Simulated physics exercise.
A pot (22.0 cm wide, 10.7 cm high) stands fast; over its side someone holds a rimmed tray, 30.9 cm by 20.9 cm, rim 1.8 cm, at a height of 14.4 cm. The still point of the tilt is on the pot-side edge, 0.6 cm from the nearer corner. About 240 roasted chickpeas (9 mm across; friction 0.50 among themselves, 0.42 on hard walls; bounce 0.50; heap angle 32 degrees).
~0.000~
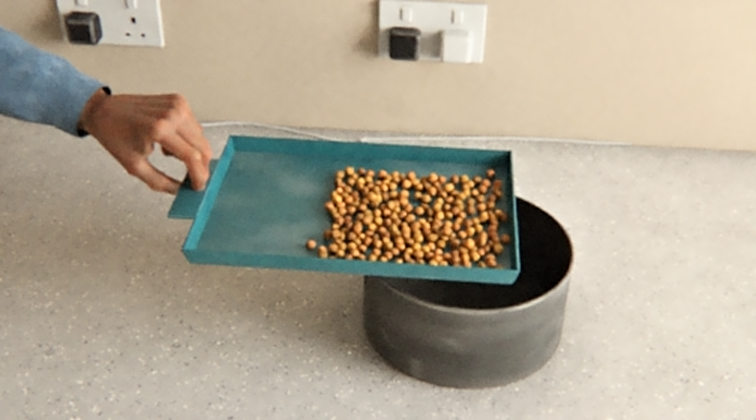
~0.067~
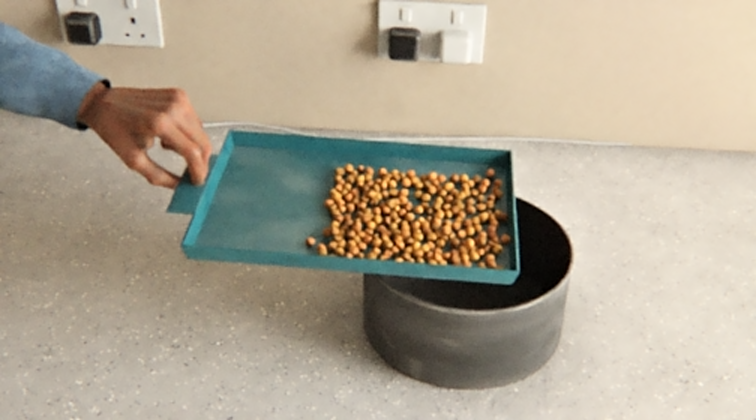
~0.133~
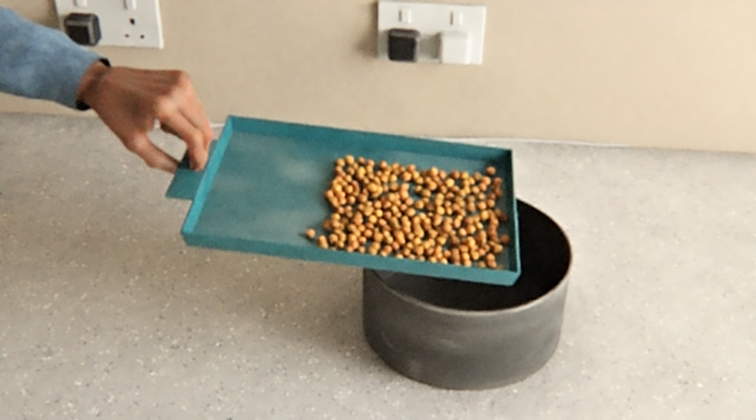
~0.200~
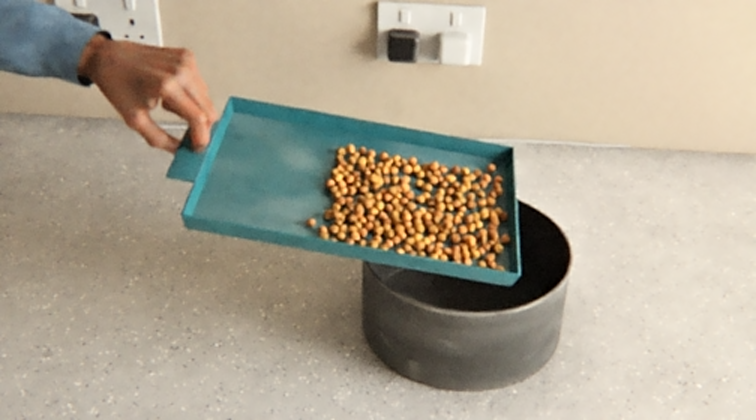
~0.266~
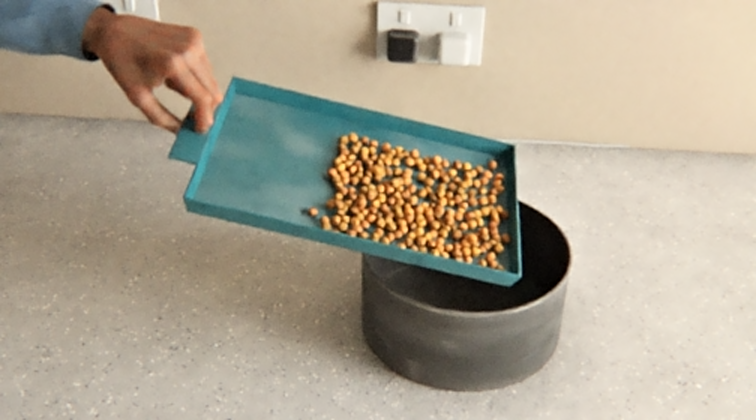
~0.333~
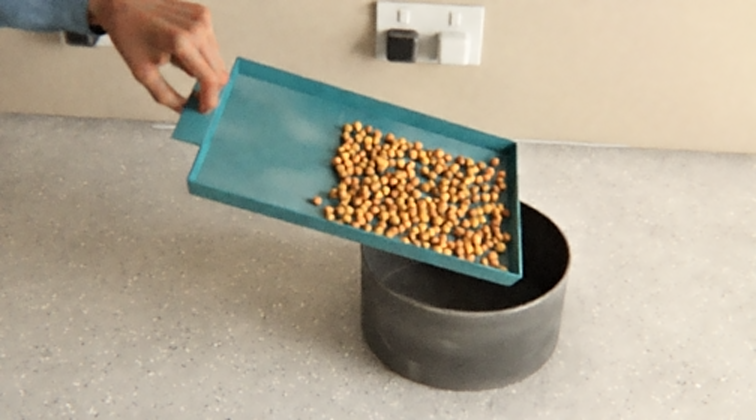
A teal rimmed tray of roasted chickpeas tilting steadily as a hand raises its left end beside a dark round pot.
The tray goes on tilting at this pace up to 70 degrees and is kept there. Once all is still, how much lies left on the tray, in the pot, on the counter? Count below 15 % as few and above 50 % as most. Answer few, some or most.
Left on the tray: Most; in the pot: Few; on the counter: Few.
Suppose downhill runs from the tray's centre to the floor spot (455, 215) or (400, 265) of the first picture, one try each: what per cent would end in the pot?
Some 0 and 0 per cent.
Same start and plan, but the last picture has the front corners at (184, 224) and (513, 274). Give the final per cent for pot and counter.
Pot 0, counter 0.
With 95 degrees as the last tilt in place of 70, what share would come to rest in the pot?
In that case some 5 per cent.
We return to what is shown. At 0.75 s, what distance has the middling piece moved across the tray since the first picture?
Some 4 cm.
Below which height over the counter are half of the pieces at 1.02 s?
About 22 cm.
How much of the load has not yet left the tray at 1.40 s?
About 100 per cent.
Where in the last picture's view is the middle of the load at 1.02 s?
Around (497, 186).
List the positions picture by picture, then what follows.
In the first frame, tray tilt 0 degrees, front corners at (188, 248) and (514, 268); middle of the pieces at (410, 219); pot at (468, 243).
In the second frame, tray tilt 1 degrees, front corners at (187, 243) and (514, 268); middle of the pieces at (409, 217).
In the third frame, tray tilt 5 degrees, front corners at (186, 230) and (514, 270), lowest corner right front; middle of the pieces at (410, 213).
In the fourth frame, tray tilt 9 degrees, front corners at (187, 213) and (515, 271), lowest corner right front; middle of the pieces at (411, 207).
In the fifth frame, tray tilt 13 degrees, front corners at (189, 196) and (516, 272), lowest corner right front; middle of the pieces at (413, 201).
In the sixth frame, tray tilt 17 degrees, front corners at (193, 178) and (516, 272), lowest corner right front; middle of the pieces at (416, 194); pot at (466, 245). Its pace works out near 60 degrees a second.
After 0.75 s, tilt 43 degrees; the tray holds 100 %, the pot 0 %.
After 1.02 s, tilt 59 degrees; the tray holds 100 %, the pot 0 %.
After 1.40 s, tilt 70 degrees; the tray holds 100 %, the pot 0 %.
In the end, at 1.7 s, tray 100 %, pot 0 %, counter 0 %.
